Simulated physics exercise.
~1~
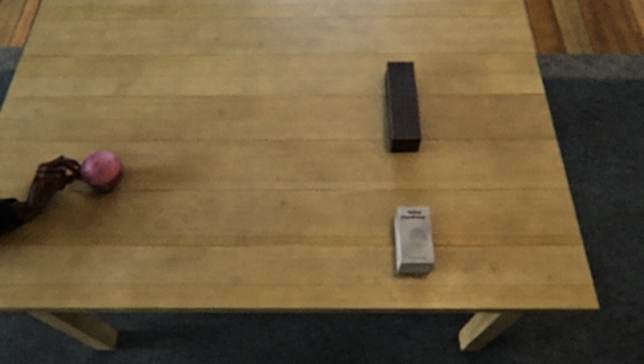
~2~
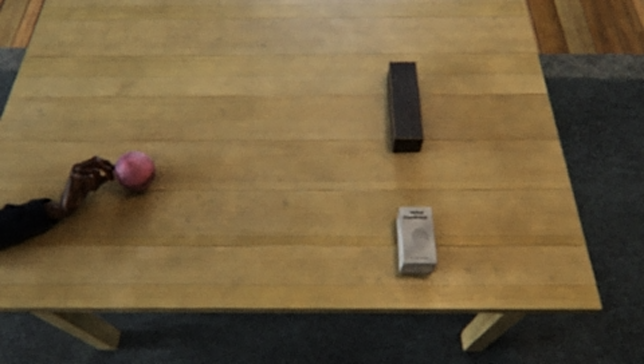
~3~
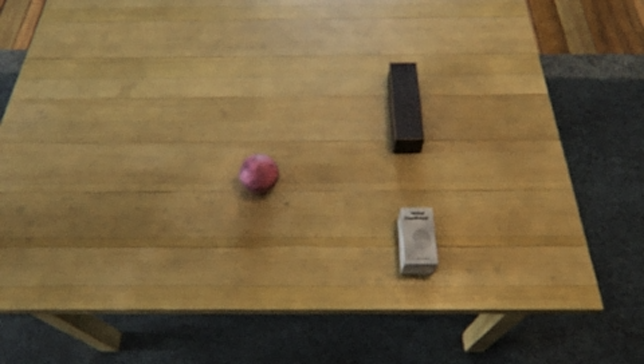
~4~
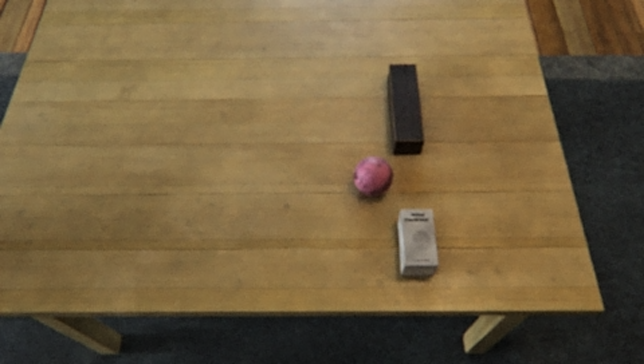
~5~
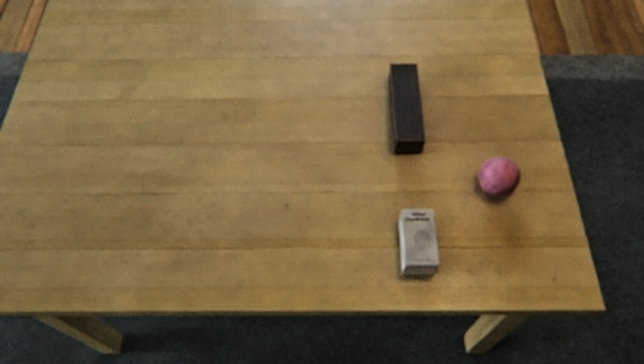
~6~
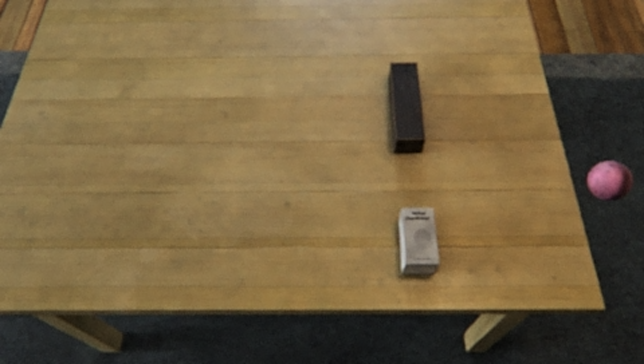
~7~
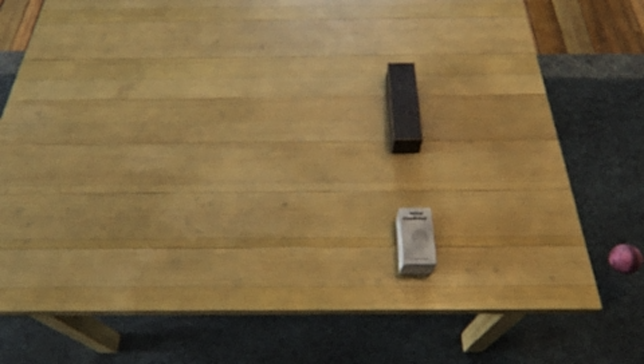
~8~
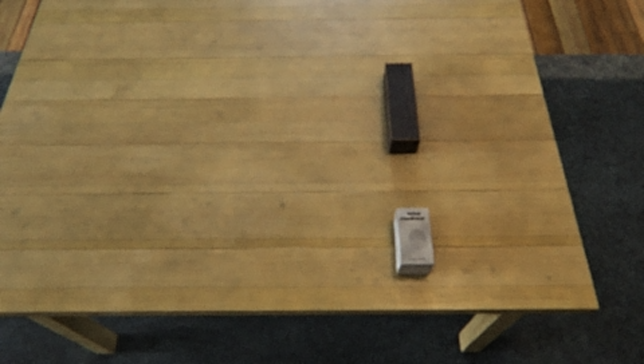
A pink ball sits near the left side of a wooden table, with a hand touching it from behind. The hand pushes it to the right and lets go, and the ball rolls on alone across the tabletop. Ahead stand a long black block and, nearer the front edge, a small pale box, with a gap between them. The ball passes through the gap without moving either one and continues toward the right edge. It goes over the edge, drops beside the table and disappears from view, leaving the two objects standing in place.
